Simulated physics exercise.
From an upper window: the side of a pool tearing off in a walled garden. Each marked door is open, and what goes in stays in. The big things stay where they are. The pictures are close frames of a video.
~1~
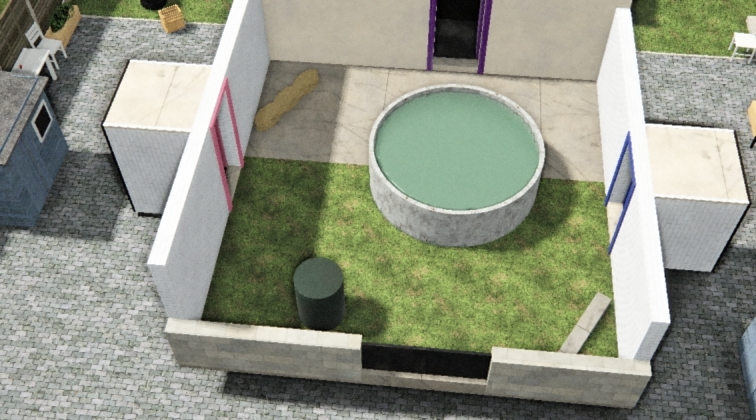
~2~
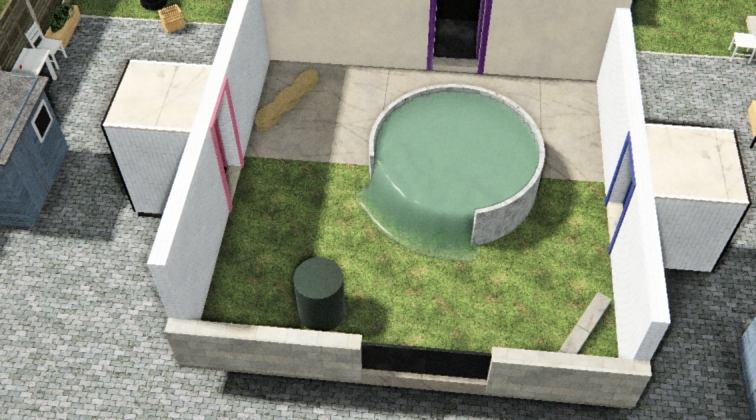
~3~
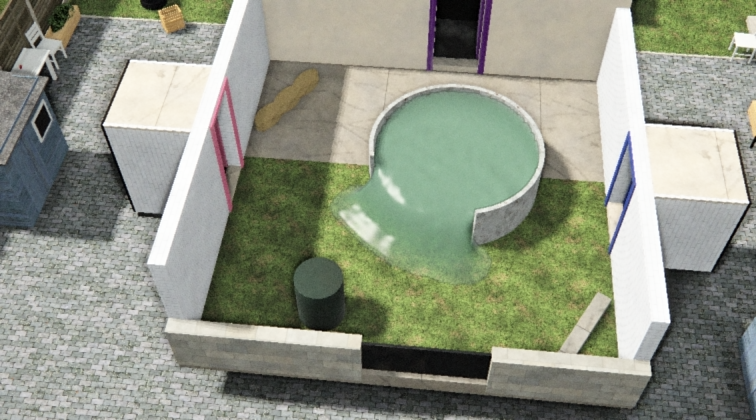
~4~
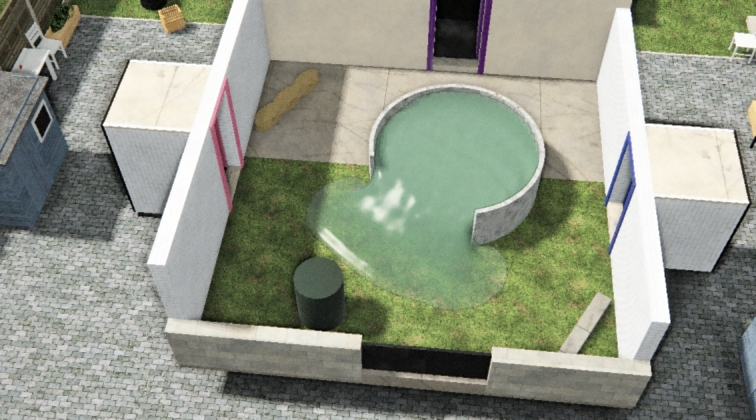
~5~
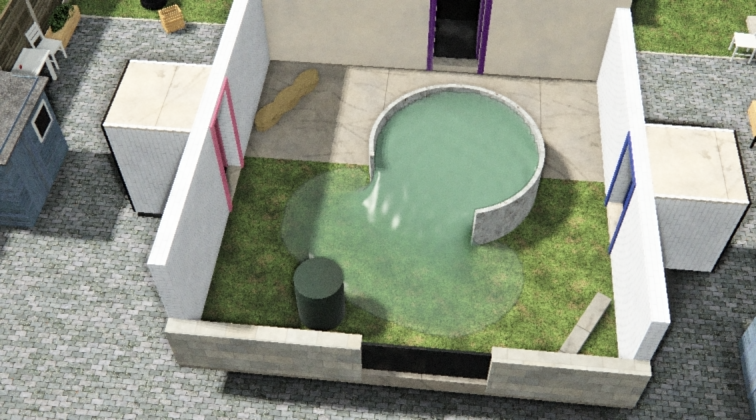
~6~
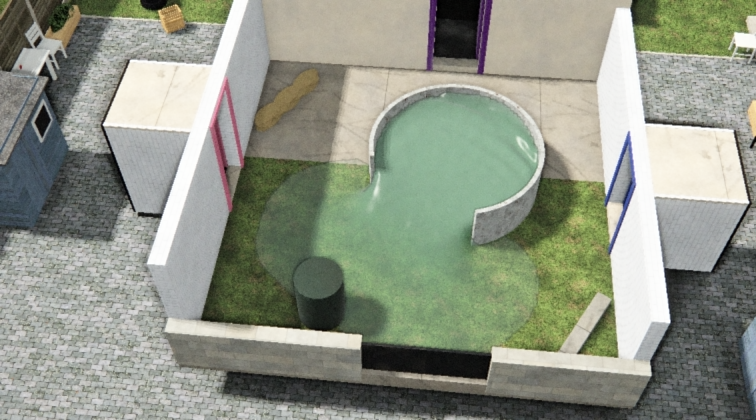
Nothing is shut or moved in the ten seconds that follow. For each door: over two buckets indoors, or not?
The pink door lets in a lot; the purple door admits no more than that; the blue door admits no more than that.
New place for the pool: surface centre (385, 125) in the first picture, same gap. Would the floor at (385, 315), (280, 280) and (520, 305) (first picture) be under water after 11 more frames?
As listed: Under water, under water, no water.
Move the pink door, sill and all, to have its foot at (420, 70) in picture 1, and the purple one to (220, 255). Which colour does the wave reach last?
It is the door marked pink.
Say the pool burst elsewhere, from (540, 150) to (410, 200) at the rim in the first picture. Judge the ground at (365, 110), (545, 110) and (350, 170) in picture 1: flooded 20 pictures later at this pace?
One after the other: Dry, awash, no water.
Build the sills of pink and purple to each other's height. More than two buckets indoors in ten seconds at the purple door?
My reading: The purple one floods.
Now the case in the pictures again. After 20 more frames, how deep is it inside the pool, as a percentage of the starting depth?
Roughly 28 per cent.
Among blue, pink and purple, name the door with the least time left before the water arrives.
That is the pink door.
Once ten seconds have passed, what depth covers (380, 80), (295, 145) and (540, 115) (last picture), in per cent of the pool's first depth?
Roughly 12, 12 and 25 per cent, in turn.
A moment on, water covers 45 % of the floor; the pink door wet at the sill, nothing in, the purple door not reached, the blue door not reached.
Next, water covers 45 % of the floor; the pink door under two buckets in, the purple door not reached, the blue door not reached.
Then, water covers 60 % of the floor; the pink door over two buckets in, the purple door not reached, the blue door not reached.
Later, water covers 95 % of the floor; the pink door far over two buckets in, the purple door wet at the sill, nothing in, the blue door wet at the sill, nothing in.
In the end, water covers 95 % of the floor; the pink door far over two buckets in, the purple door wet at the sill, nothing in, the blue door under two buckets in.
